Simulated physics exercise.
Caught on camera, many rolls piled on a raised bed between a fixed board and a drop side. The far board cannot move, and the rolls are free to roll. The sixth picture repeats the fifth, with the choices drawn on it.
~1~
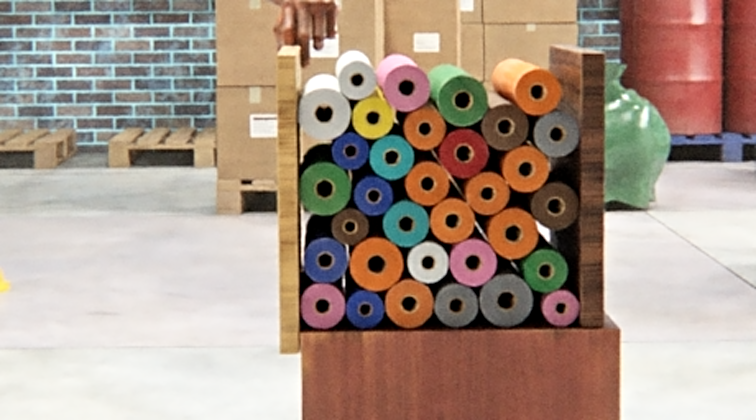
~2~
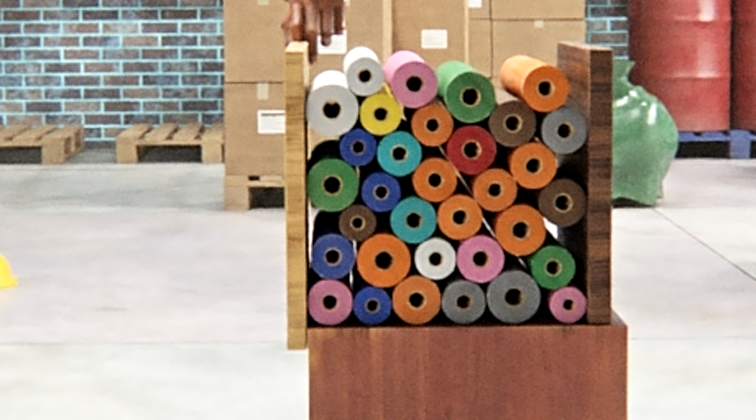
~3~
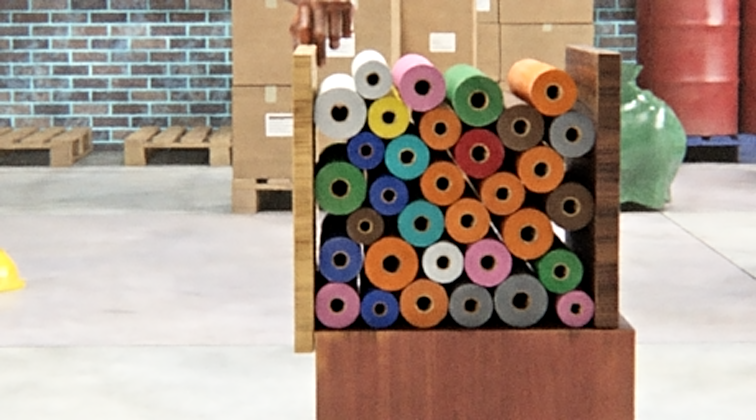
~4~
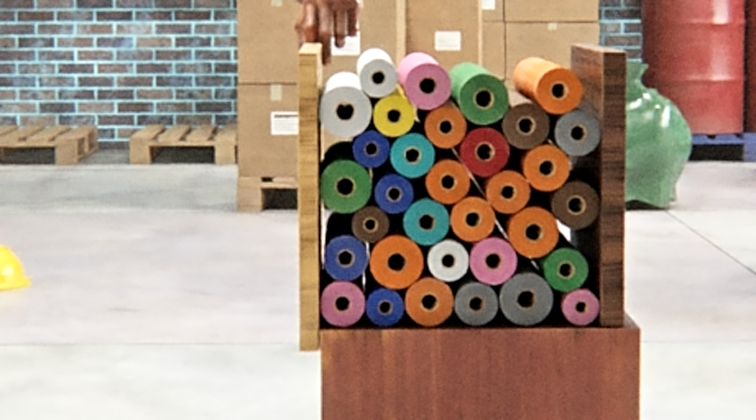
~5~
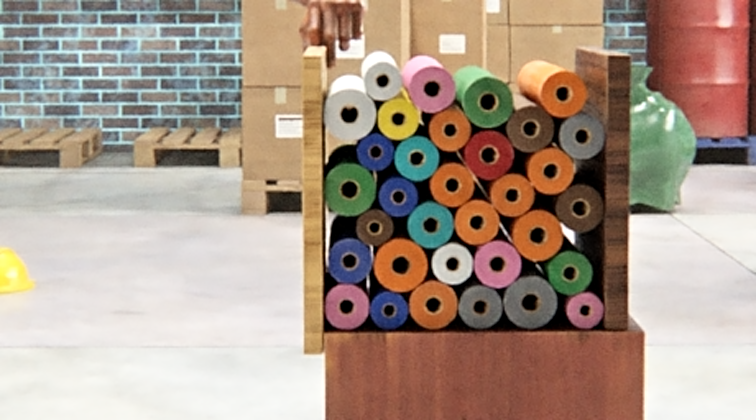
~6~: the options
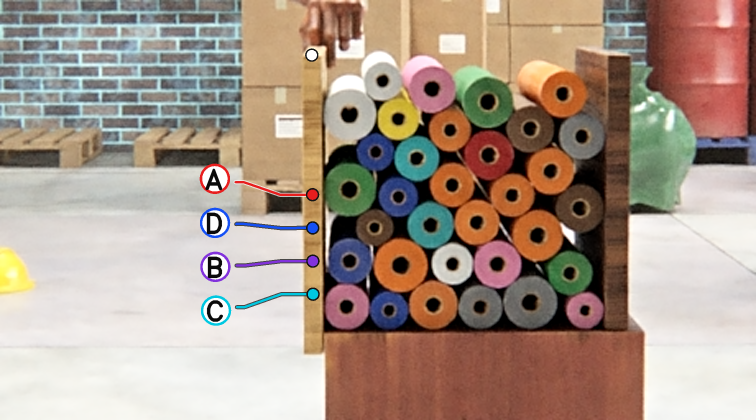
The clip opens on colorful rolls stacked between two upright wooden boards on a reddish-brown block, with a hand at the top of the left board. The whole view shifts slightly, so the stack sits a little further right by the end, while the rolls keep their arrangement.
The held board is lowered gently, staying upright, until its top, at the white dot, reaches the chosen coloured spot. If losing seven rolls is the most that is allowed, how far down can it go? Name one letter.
Stop at B.
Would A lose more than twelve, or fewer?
It loses fewer than twelve.
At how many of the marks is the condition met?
Three of the four.
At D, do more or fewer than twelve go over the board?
At D, fewer than twelve.
On the copy, A at (313, 195); B at (313, 261); C at (313, 294); D at (313, 228); the white dot at (312, 55).
On B. First, top of the board (322, 143).
Then, top of the board (323, 244).
Finally, top of the board (323, 260), six out over the board.
By contrast, A about four out over the board; C more than seven out over the board; D two out over the board.
